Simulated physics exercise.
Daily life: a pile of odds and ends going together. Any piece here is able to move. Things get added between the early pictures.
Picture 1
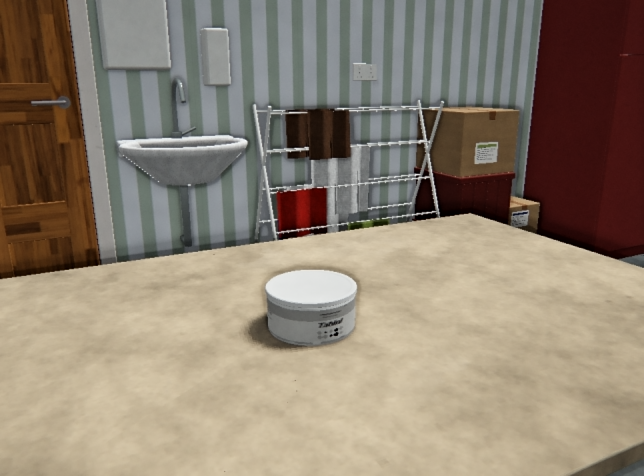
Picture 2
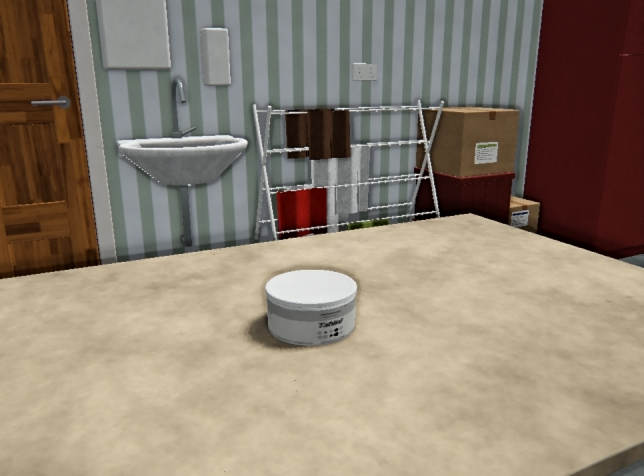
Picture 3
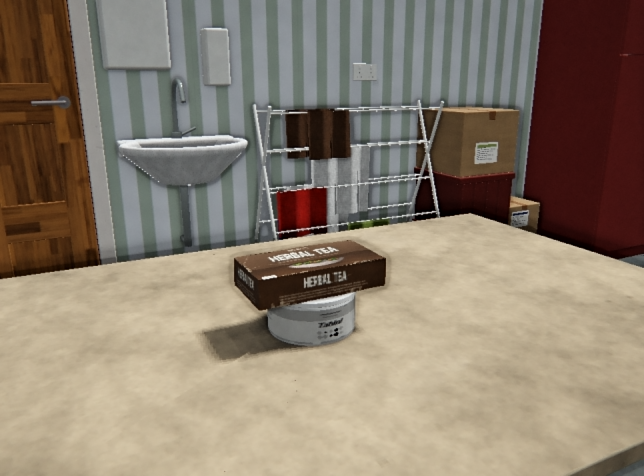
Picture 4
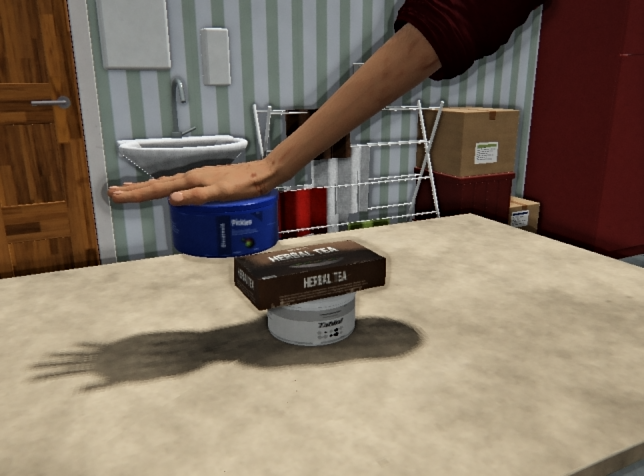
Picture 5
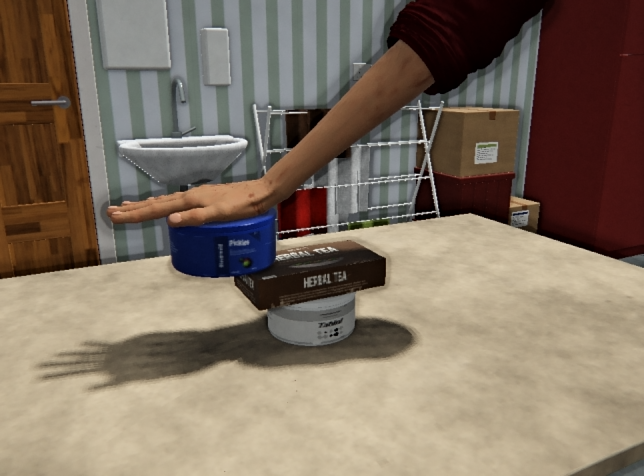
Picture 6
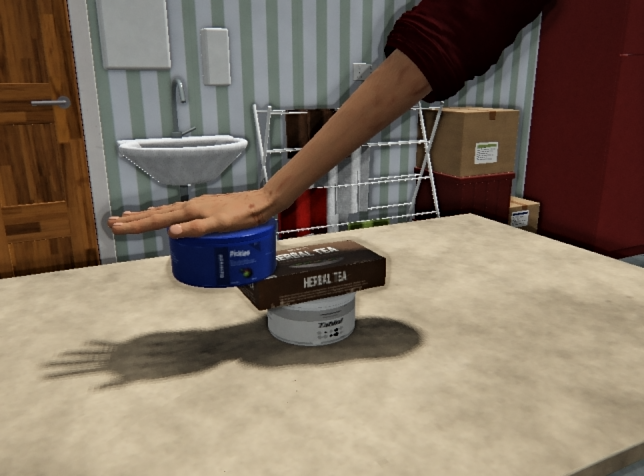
A bare arm in a dark red sleeve reaches in from the upper right over a beige tabletop, seen from slightly above in a room with striped walls, a sink and a drying rack. A brown herbal tea box appears on a white tub near the centre. The hand then lowers a blue tub at the box's left end, while the camera stays still.
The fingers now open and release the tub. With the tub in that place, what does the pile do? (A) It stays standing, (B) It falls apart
It falls apart (B).
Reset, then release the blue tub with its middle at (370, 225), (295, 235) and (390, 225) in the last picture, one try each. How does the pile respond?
For the first case the pile falls over; for the second, it survives; for the third, it falls over.
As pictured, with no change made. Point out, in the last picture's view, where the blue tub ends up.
Around (187, 306).
Then, 0.30 s past the last view, blue tub now fallen.
Then, 0.40 s past the last view, things are still on the move.
Then, 0.80 s past the last view, as before.
Finally, fallen, blue tub; the other 2 still in place. Final places as the last picture's camera would see them, blue tub near (187, 307). The pile comes apart.
